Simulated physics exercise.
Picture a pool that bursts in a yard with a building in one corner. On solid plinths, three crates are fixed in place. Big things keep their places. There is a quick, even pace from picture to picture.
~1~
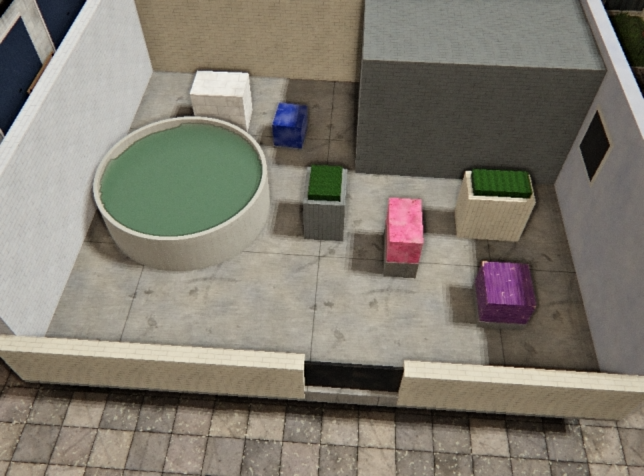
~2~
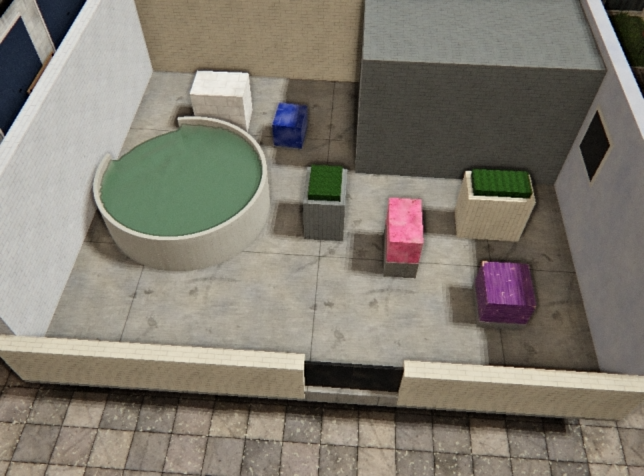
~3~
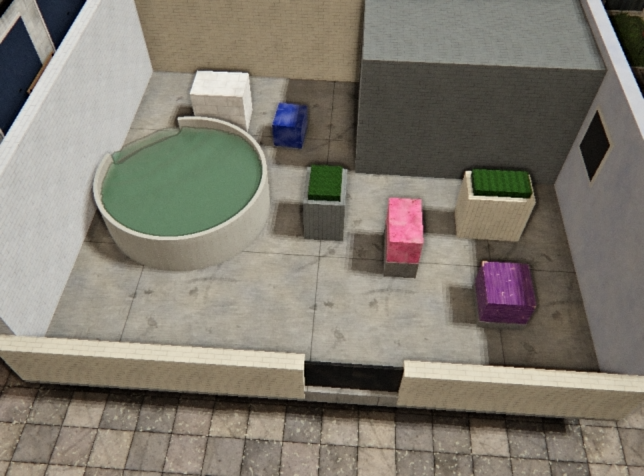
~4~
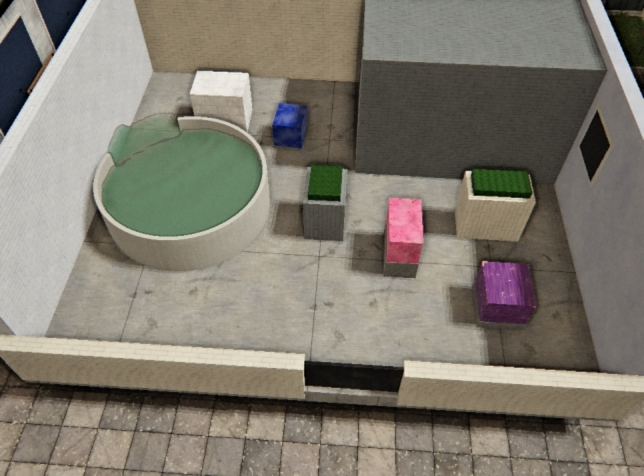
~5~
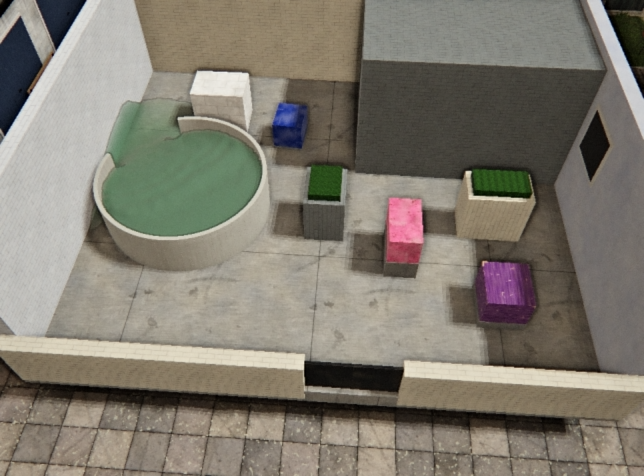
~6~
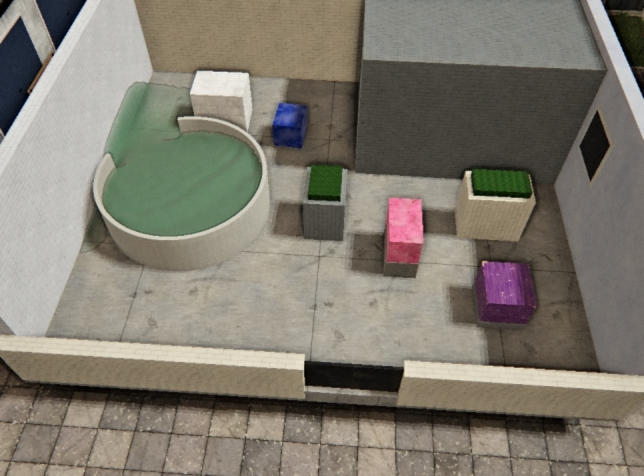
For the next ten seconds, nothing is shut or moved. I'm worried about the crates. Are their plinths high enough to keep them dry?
Well, the pink crate will stay dry, the purple crate will stay dry, the blue crate will get wet.
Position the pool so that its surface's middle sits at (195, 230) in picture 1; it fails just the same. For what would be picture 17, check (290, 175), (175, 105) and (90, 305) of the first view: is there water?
Untouched, submerged, submerged.
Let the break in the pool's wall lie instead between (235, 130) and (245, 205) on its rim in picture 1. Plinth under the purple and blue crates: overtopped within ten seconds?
Purple ends up wet, blue is soaked.
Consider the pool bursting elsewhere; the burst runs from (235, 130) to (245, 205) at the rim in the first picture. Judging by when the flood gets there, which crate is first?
It's the blue one.
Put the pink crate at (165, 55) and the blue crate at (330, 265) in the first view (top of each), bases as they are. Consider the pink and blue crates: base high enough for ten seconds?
In short: Pink takes water; blue is soaked.
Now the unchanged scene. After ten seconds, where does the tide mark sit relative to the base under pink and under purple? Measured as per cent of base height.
Roughly 30 per cent for the first, 70 per cent for the second.
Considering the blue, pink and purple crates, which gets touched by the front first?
That's the blue crate.
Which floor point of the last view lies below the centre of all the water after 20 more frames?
I'd place it roughly at (208, 159).
A moment on, water covers 15 % of the floor; the pink crate not reached, the purple crate not reached, the blue crate water round its plinth.
Next, water covers 30 % of the floor; the pink crate not reached, the purple crate not reached, the blue crate water round its plinth.
Then, water covers 40 % of the floor; the pink crate not reached, the purple crate not reached, the blue crate water round its plinth.
Later, water covers 75 % of the floor; the pink crate water round its plinth, the purple crate not reached, the blue crate water round its plinth.
In the end, water covers 100 % of the floor; the pink crate stayed above the water, the purple crate stayed above the water, the blue crate was topped.
